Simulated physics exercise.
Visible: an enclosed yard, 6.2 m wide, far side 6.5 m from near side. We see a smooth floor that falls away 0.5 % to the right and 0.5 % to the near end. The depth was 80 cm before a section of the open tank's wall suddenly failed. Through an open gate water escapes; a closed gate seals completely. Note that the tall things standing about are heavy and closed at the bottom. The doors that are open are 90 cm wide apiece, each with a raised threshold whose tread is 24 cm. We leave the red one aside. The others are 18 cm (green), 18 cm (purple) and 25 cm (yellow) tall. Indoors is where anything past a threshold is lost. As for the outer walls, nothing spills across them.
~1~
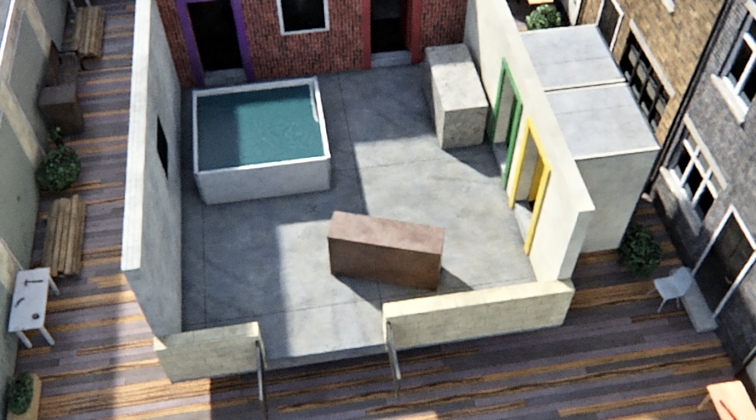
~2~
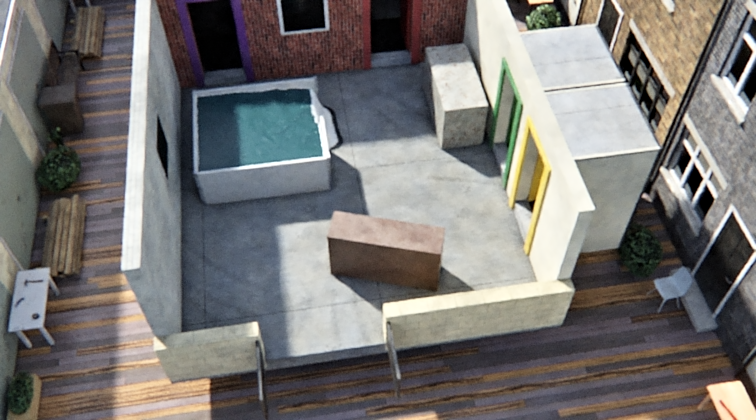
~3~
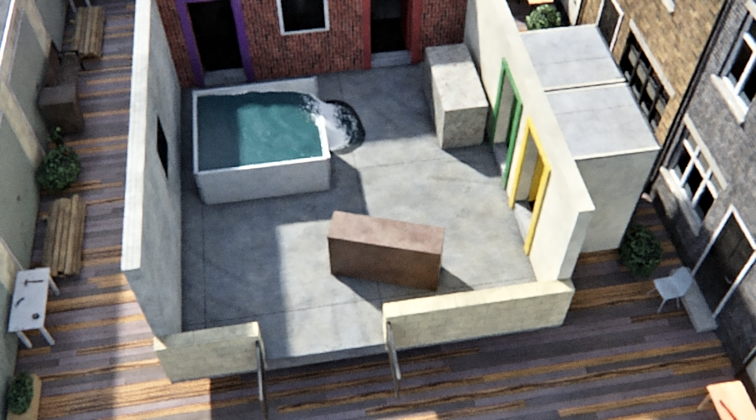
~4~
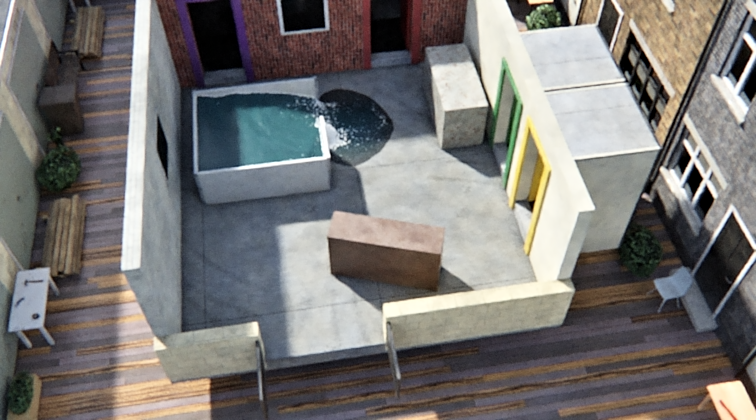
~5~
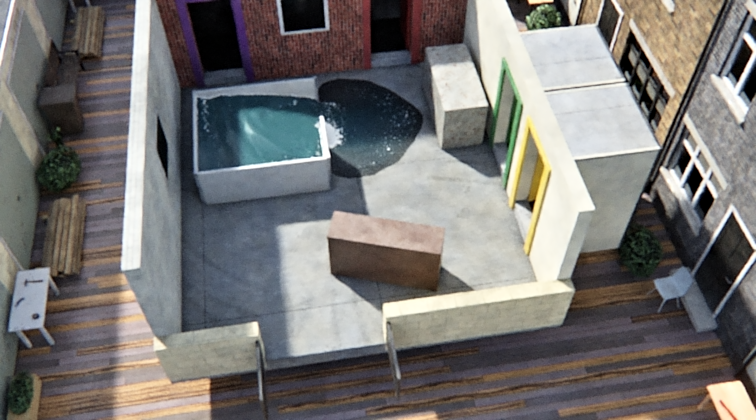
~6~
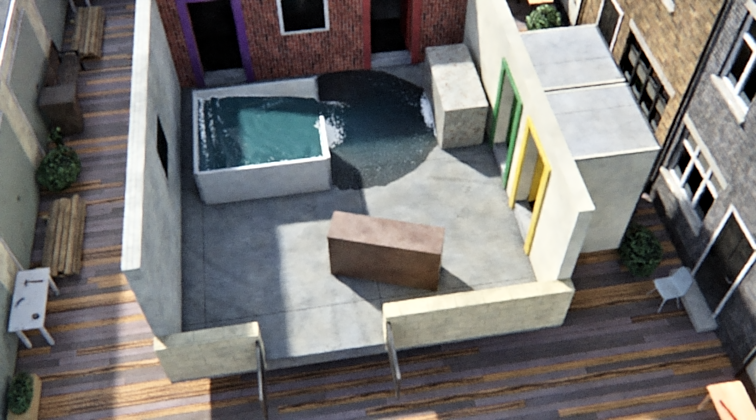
Water bursts through the right side of an open tank and spreads across the grey floor.
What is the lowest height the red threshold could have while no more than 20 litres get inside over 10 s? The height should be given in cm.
31 cm.
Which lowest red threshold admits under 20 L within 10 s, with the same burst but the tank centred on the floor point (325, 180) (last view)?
At least some 37 centimetres tall.
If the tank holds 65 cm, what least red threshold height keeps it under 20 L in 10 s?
Minimum height: Approx. 24 cm.
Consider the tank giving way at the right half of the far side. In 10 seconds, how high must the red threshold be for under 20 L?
Then it needs around 21 cm.
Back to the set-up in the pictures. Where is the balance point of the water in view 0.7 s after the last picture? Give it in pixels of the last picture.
My guess is close to (300, 144).
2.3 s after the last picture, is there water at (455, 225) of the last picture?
At that moment it's submerged.
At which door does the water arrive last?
I'd say the purple one.
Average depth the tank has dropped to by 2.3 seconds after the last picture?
On average, around 40 cm.
Then, 0.7 s after the last picture water covers 25 % of the floor, deepest (46 cm) near (419, 63); 22 cm at the red door, 0 litres in over its 19 cm threshold.
Then, 2.3 s after the last picture water covers 45 % of the floor, deepest (42 cm) near (451, 59); 31 cm at the red door, 79 litres in over its 19 cm threshold.
Then, 9.3 s after the last picture water covers 100 % of the floor, deepest (15 cm) near (513, 311); 12 cm at the red door, 178 litres in over its 19 cm threshold.
At the red door as built, the water peaked near 32 cm, 1.5 s after the last picture.
Run again over the same 10 s with other heights there, 35 litres in over 28.5 cm, 3 litres over 38 cm. The limit of 20 litres is kept from about 31 cm up.
